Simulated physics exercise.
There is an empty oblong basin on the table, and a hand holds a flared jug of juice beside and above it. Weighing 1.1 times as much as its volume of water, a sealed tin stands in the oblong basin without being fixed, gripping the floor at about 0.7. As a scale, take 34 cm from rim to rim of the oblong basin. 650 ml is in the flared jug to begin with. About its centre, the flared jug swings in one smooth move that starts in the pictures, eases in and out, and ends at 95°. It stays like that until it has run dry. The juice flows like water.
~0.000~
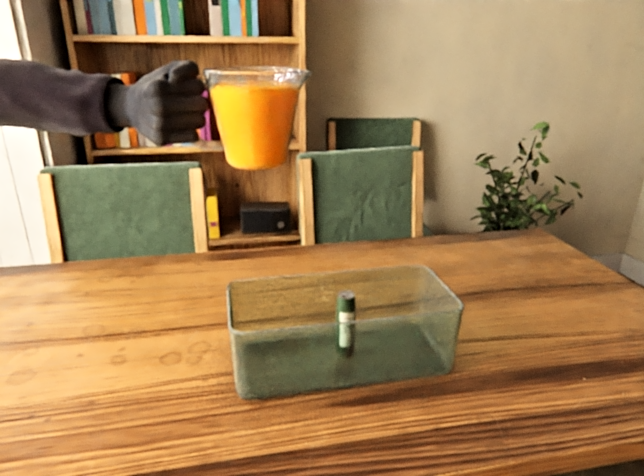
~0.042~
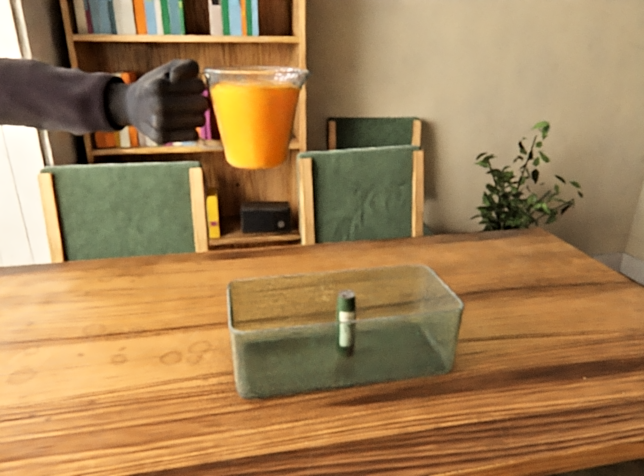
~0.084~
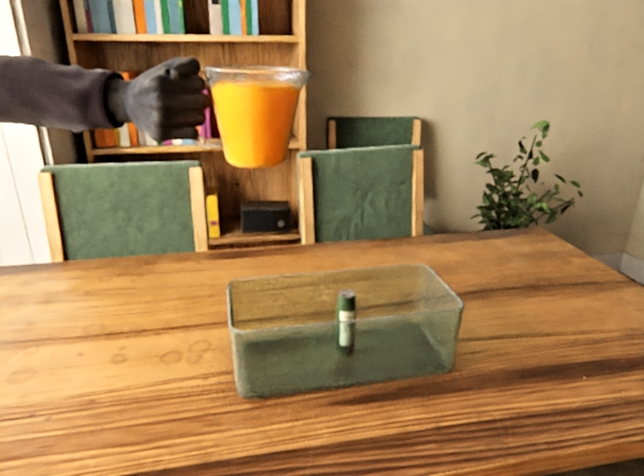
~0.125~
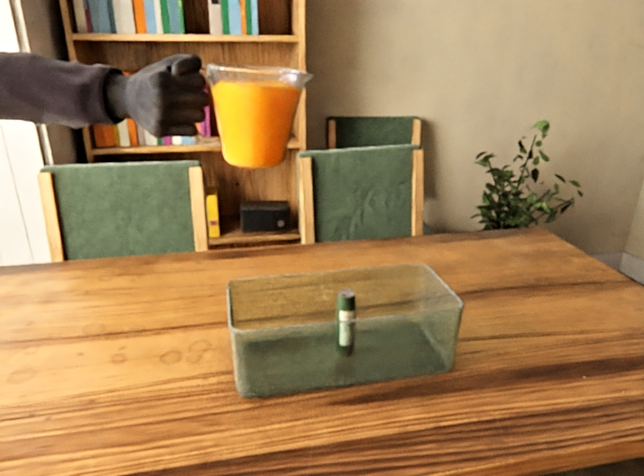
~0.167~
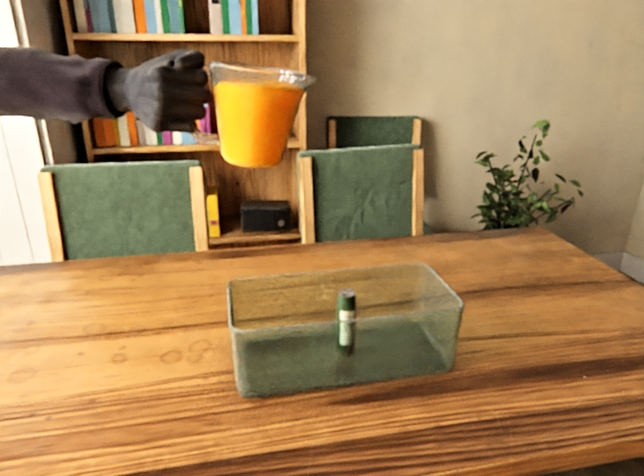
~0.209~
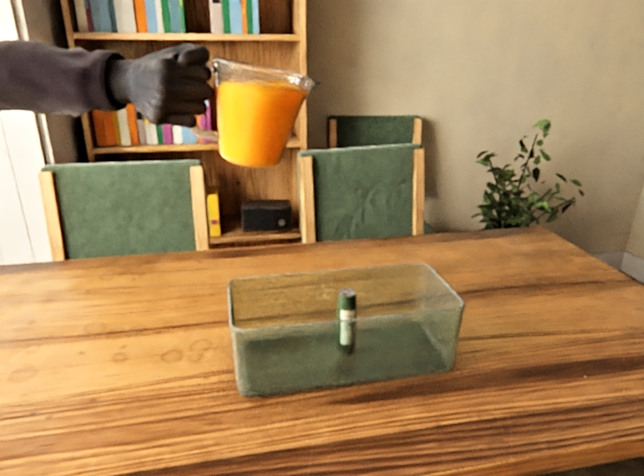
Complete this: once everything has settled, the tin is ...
Once everything has settled, the tin is standing up.
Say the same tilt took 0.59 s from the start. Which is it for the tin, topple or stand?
Result: Tin upright.
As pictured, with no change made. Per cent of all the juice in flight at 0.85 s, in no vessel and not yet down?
Close to 36 per cent.
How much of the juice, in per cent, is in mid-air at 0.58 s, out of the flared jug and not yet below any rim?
I'd say close to 26 per cent.
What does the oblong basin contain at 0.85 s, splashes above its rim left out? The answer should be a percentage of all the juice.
40 per cent or thereabouts.
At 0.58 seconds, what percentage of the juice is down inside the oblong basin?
Fraction in basin: Approx. 1%.
Then, 0.58 s in, the tilt is 64° and 74 per cent is still to pour; the tin stands where it began.
Then, 0.85 s in, the tilt is 93° and 23 per cent is still to pour; the tin stands where it began.
Then, 1.13 s in, the tilt is 95° and 2 per cent is still to pour; the tin stands where it began.
Then, 1.44 s in, the tilt is 95° and 0 per cent is still to pour; the tin stands where it began.
Finally, the tin stands where it began.
